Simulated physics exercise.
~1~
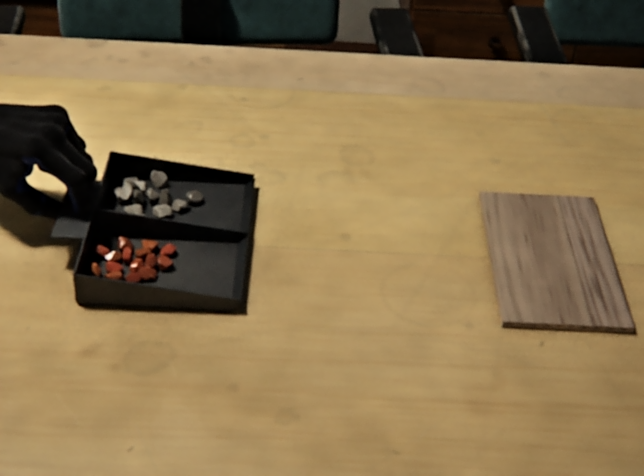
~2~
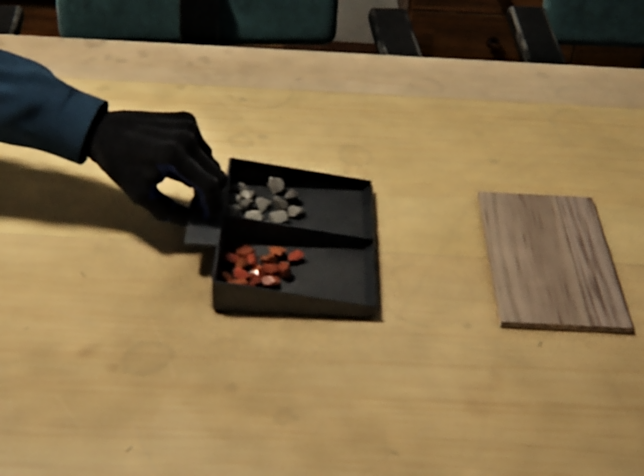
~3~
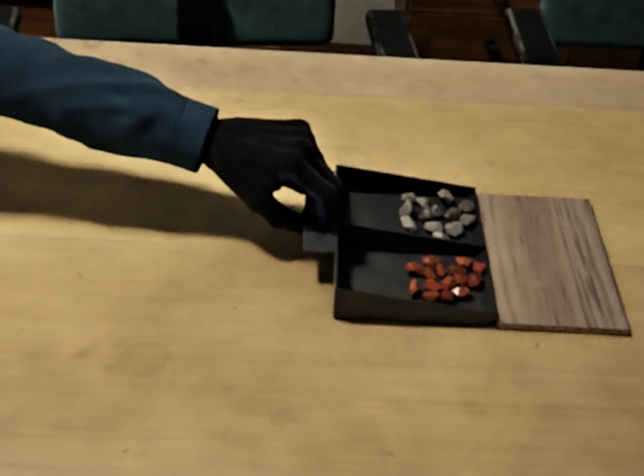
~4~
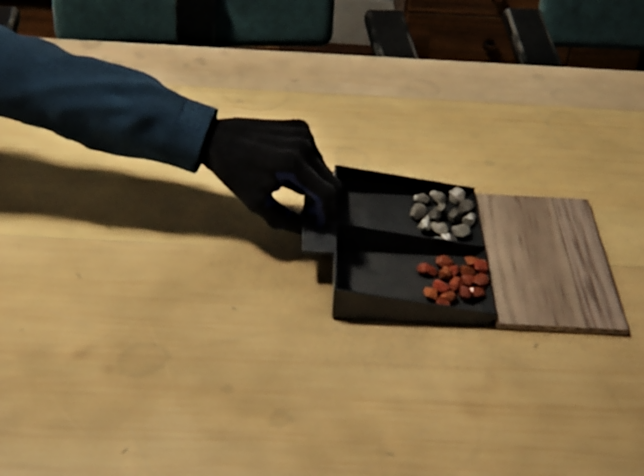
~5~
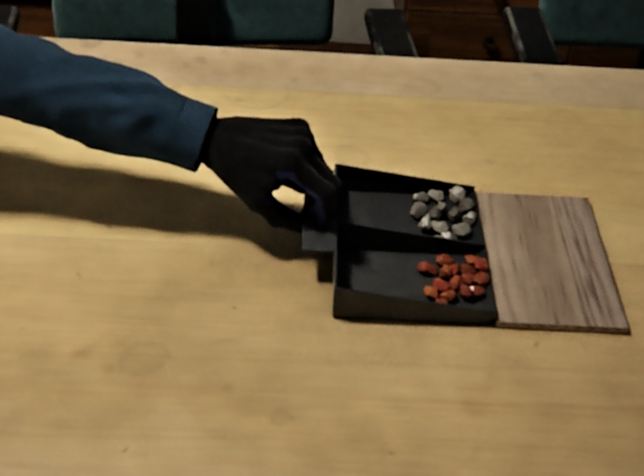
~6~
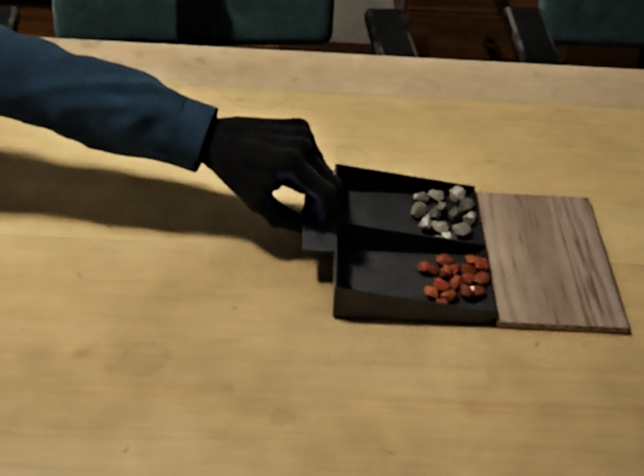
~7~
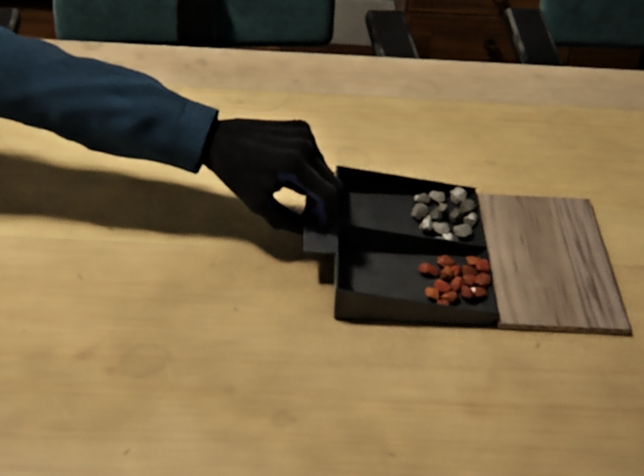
A gloved hand pushes a black tray right against a flat board, sliding its pebbles forward.
